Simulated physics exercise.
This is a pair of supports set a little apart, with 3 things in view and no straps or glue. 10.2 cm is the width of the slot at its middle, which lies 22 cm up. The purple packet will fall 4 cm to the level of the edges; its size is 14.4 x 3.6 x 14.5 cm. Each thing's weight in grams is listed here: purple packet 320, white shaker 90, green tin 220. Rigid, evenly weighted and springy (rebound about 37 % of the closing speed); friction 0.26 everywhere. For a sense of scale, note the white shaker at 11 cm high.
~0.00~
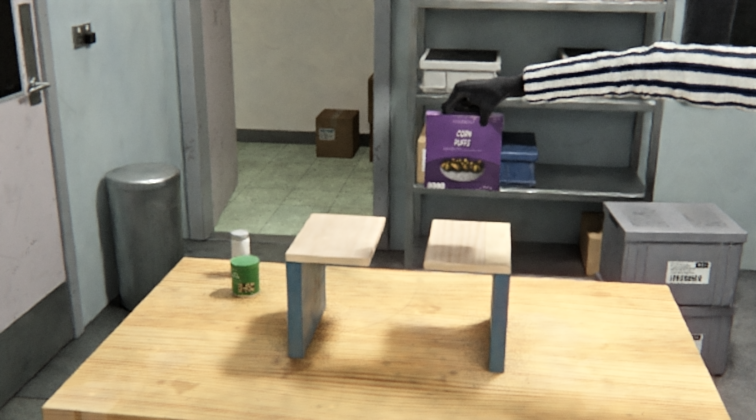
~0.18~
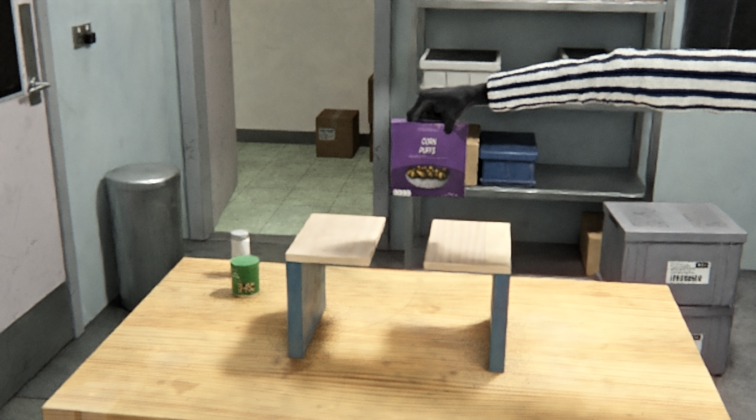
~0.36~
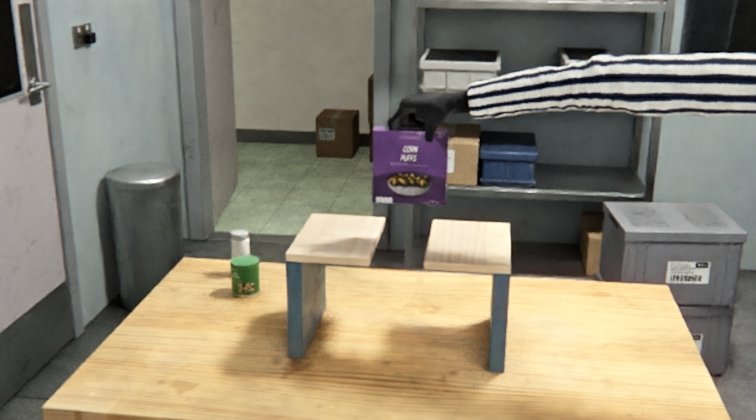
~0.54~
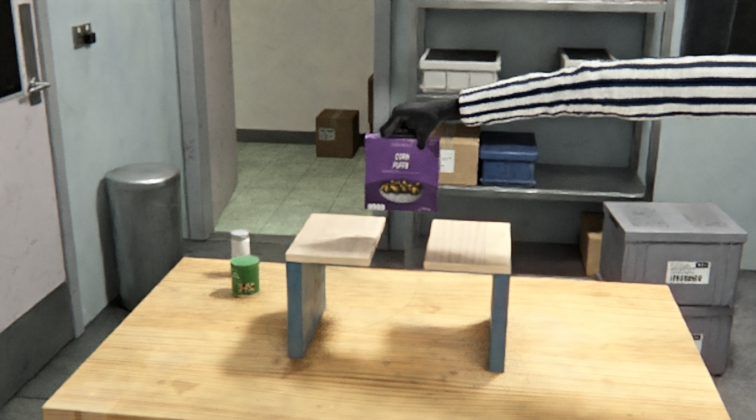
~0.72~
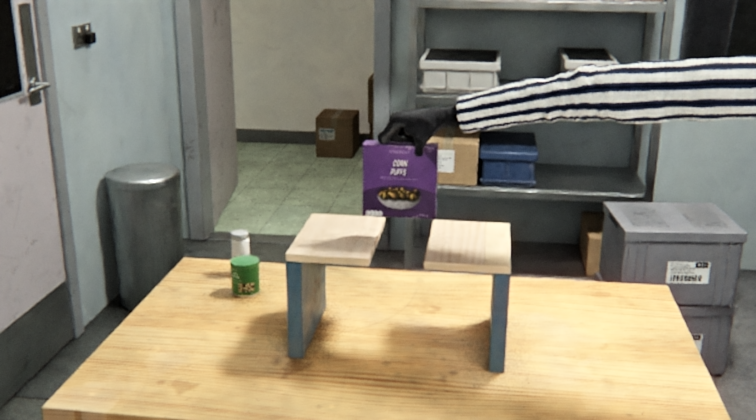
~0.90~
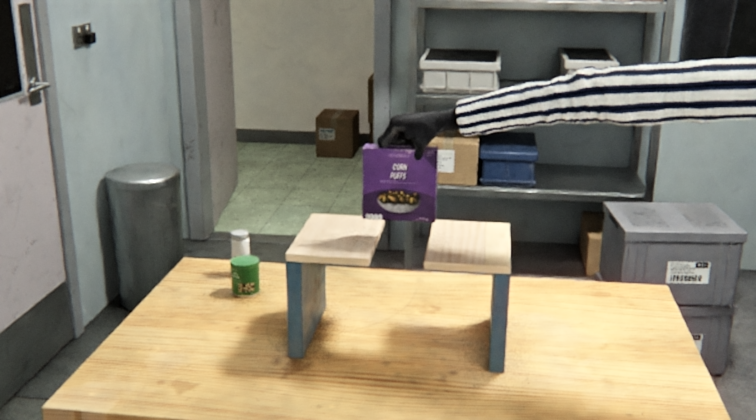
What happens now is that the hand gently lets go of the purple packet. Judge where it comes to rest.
My guess is it won't go.
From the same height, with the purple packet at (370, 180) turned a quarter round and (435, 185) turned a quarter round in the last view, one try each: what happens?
Try one: It gets stuck; try two: It gets stuck.
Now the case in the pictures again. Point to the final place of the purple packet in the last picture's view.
It comes to rest around (400, 203).
Around 1.10 s, purple packet shifted 4 cm near (400, 203).
Around 1.20 s, as before.
Around 1.50 s, purple packet resting near (400, 203).
Finally (1.9 s), not toppled but over 4 cm from the start, purple packet; the other 2 still in place (within 4 cm). Final places as that camera would see them, purple packet near (400, 203). The packet lodges.
